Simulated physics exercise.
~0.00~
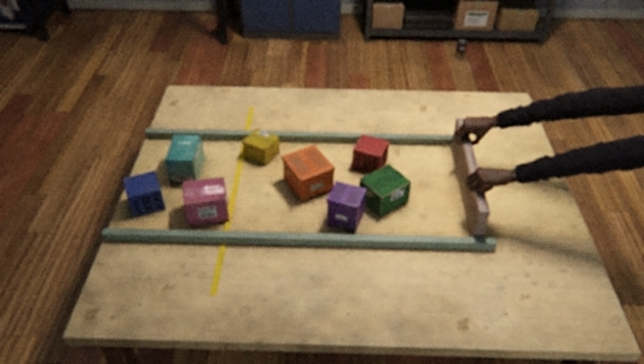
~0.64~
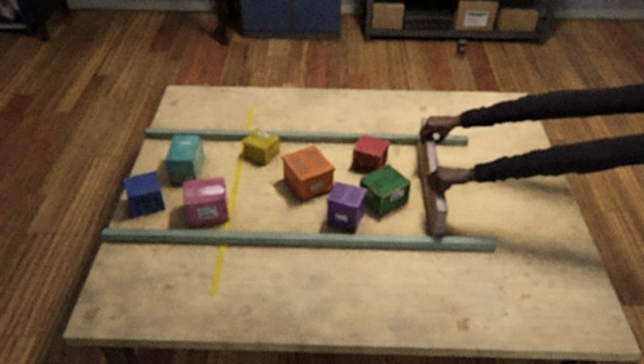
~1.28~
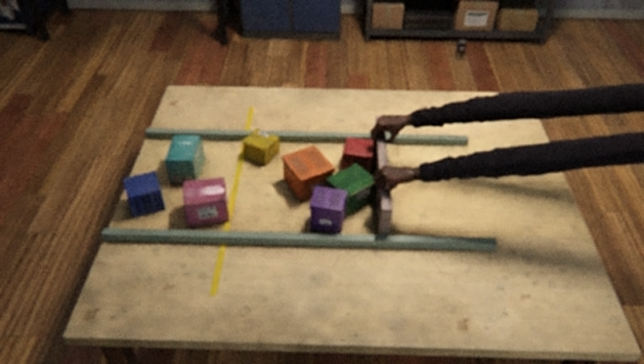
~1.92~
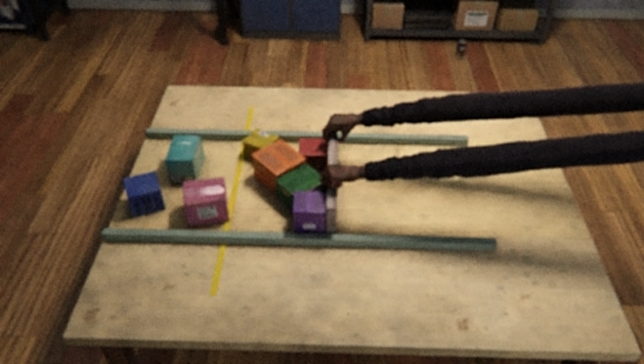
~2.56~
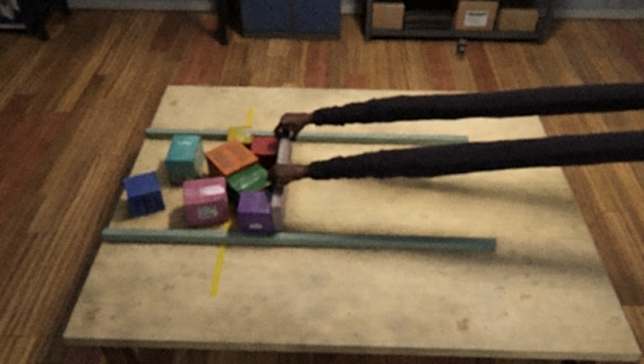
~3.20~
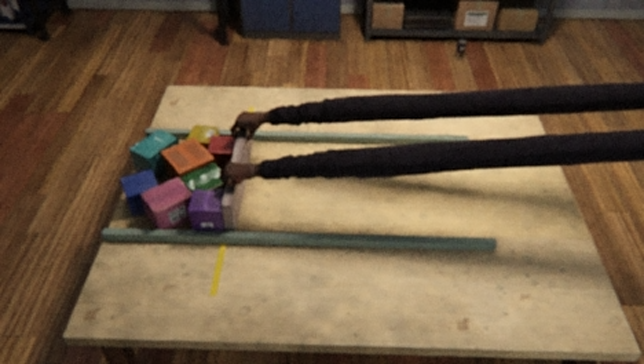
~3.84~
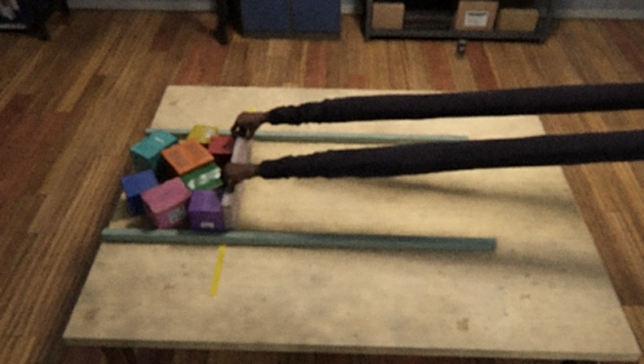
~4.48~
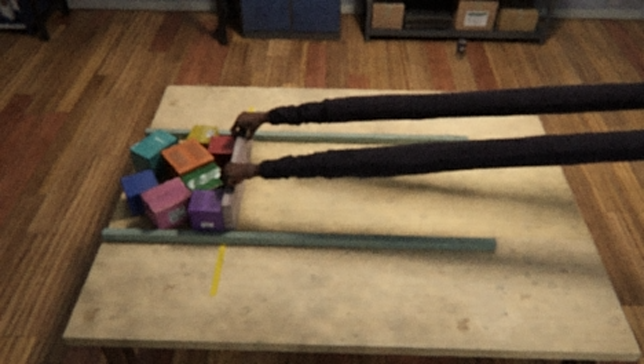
On a low wooden platform in a room with a plank floor, two hands push an upright board leftward between two battens, gathering eight colourful boxes into a tight cluster near the left edge, then hold it still by the yellow tape, with every box still on the platform.
